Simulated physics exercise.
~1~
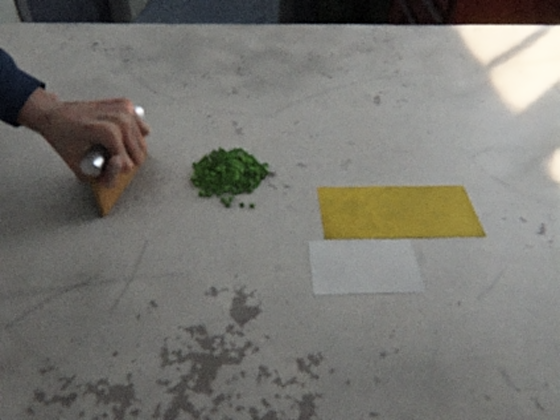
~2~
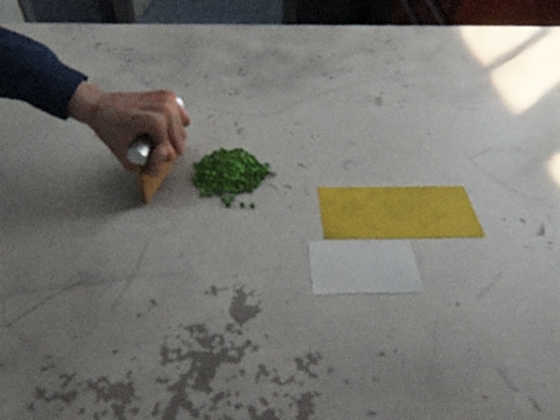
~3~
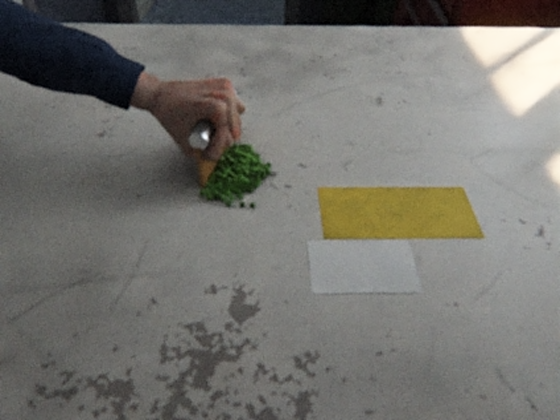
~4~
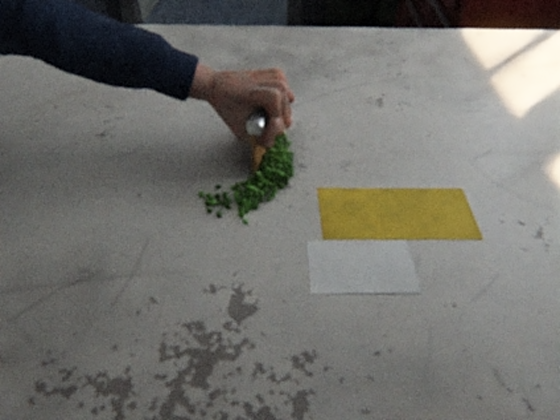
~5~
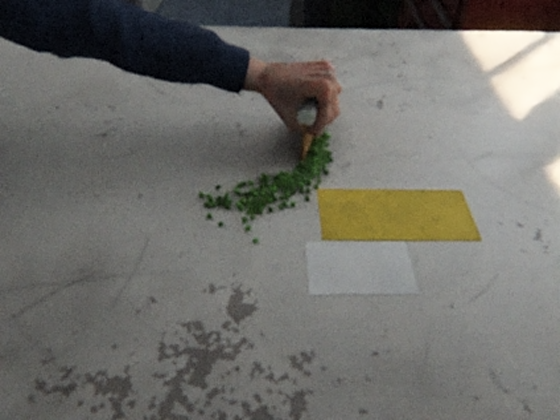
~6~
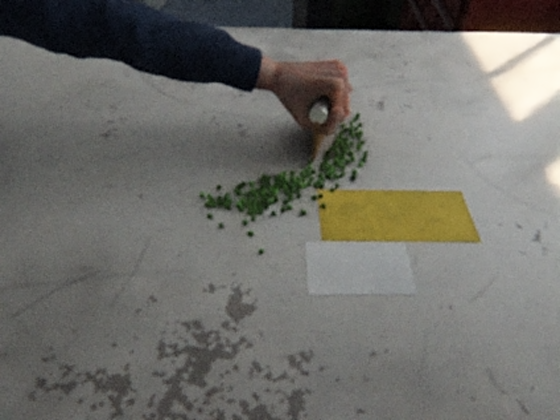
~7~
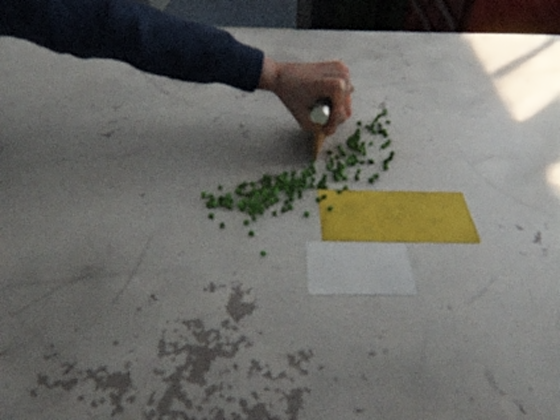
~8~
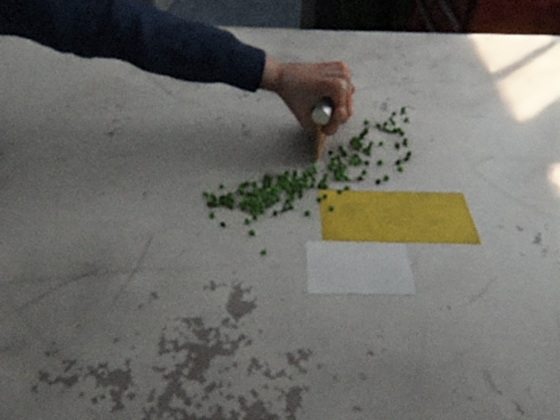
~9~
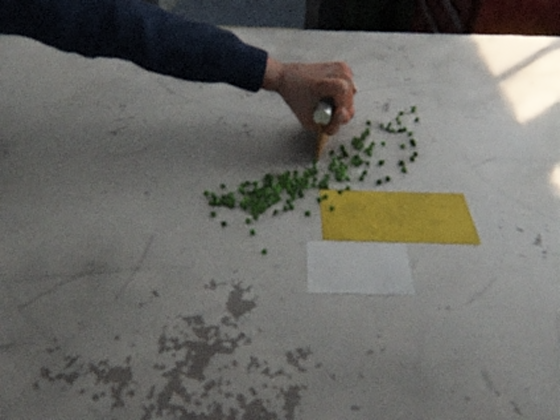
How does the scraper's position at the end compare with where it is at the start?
At the start the scraper stands at the left of the table, to the left of the green heap. By the end it is well to the right and slightly farther up, just above the left end of the yellow mat.
